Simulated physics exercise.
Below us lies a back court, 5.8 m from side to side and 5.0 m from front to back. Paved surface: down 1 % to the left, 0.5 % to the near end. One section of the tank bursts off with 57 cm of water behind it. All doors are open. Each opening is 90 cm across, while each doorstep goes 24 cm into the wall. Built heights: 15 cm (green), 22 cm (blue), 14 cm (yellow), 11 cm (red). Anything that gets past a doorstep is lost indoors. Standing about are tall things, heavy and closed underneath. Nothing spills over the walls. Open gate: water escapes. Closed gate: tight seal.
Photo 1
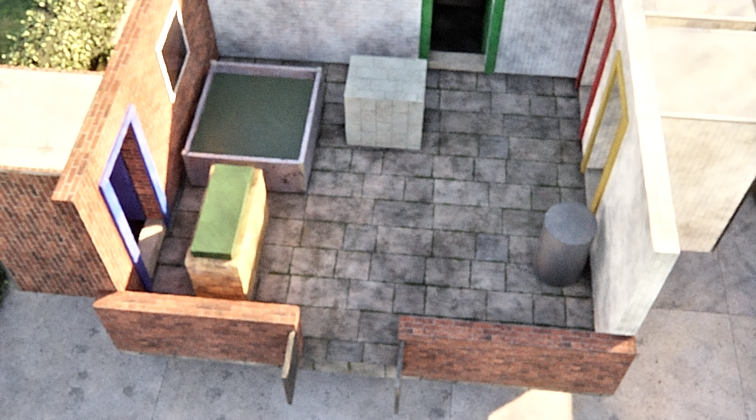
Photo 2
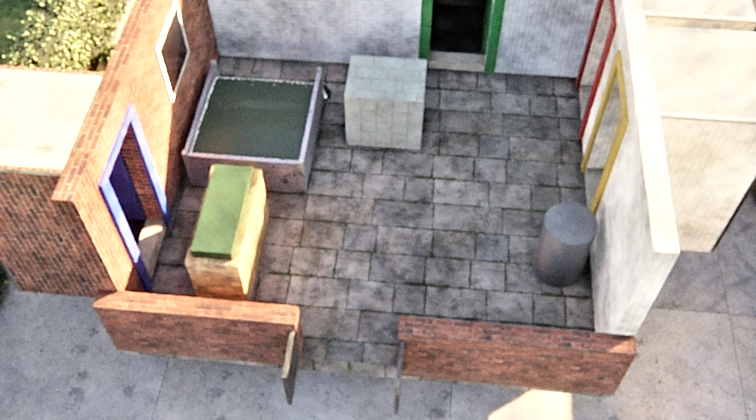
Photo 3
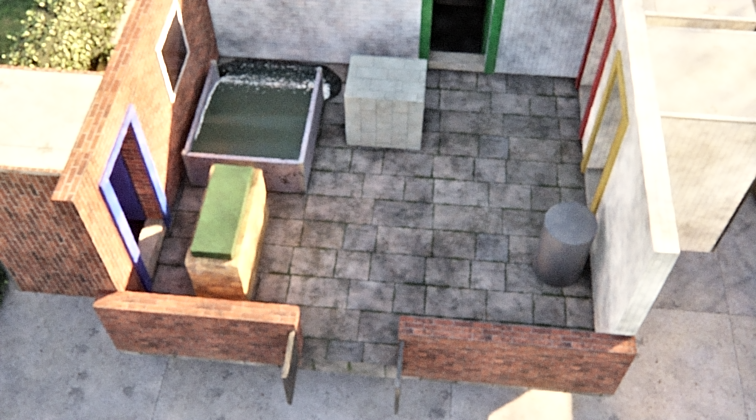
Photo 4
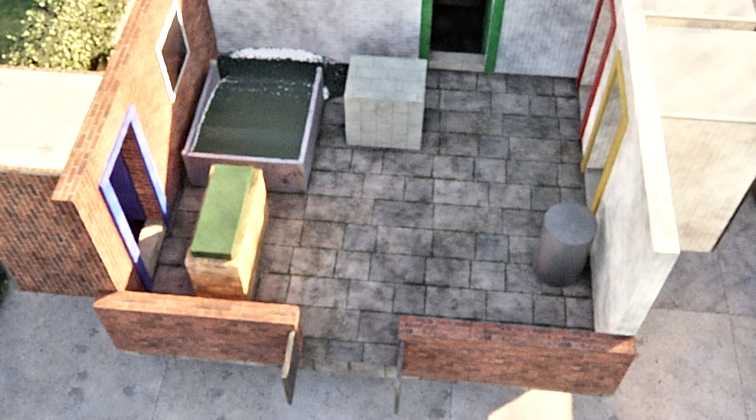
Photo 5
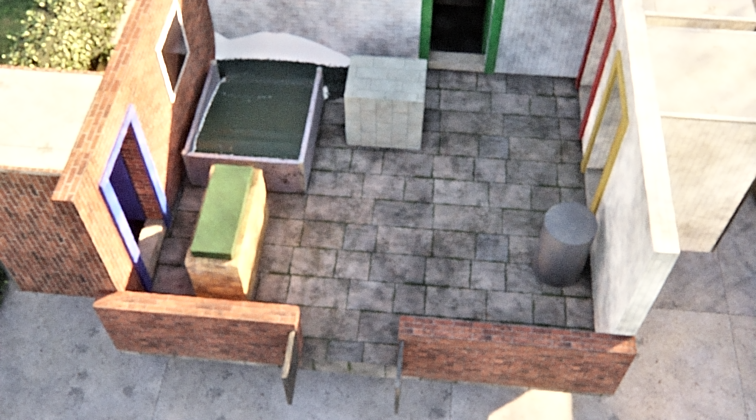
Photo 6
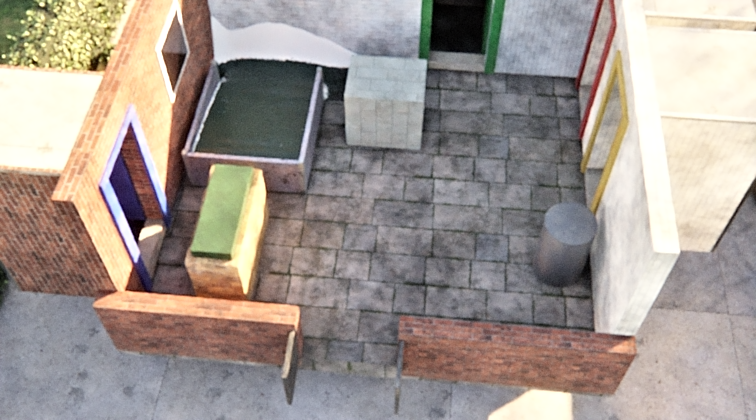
Dark water bursts from the far side of the tank and spreads along the back wall.
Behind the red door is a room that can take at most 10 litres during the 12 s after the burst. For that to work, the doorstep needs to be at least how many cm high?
At least about 19 cm high.
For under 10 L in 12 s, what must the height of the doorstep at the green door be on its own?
Green would need about 6.5 cm on its own.
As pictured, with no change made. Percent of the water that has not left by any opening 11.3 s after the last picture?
About 88 in every hundred.
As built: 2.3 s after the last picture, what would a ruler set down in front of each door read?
Depths in cm: Green 9, blue 4, yellow 4, red 21.
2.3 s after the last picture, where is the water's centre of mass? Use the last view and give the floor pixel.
My guess is close to (323, 122).
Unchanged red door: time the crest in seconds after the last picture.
Roughly at 2.0 s.
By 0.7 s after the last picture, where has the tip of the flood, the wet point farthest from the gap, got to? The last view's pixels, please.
The farthest wet point sits near (474, 77).
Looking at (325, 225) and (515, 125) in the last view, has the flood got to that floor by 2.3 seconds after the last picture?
Taking them in turn, they come out spared and submerged.
Then, 0.7 s after the last picture water covers 15 % of the floor, deepest (48 cm) near (219, 61); it has not reached the red door.
Then, 2.3 s after the last picture water covers 40 % of the floor, deepest (27 cm) near (577, 83); 21 cm at the red door, 14 litres in over its 11 cm doorstep.
Then, 11.3 s after the last picture water covers 95 % of the floor, deepest (10 cm) near (138, 326); 3 cm at the red door, 72 litres in over its 11 cm doorstep.
At the red door as built, the water peaked near 22 cm, 2.1 s after the last picture.
With a doorstep of 15.5 cm, 26 litres would have come in within the 12 s; with 21 cm, 4 litres. So under 10 litres takes about 19 cm.
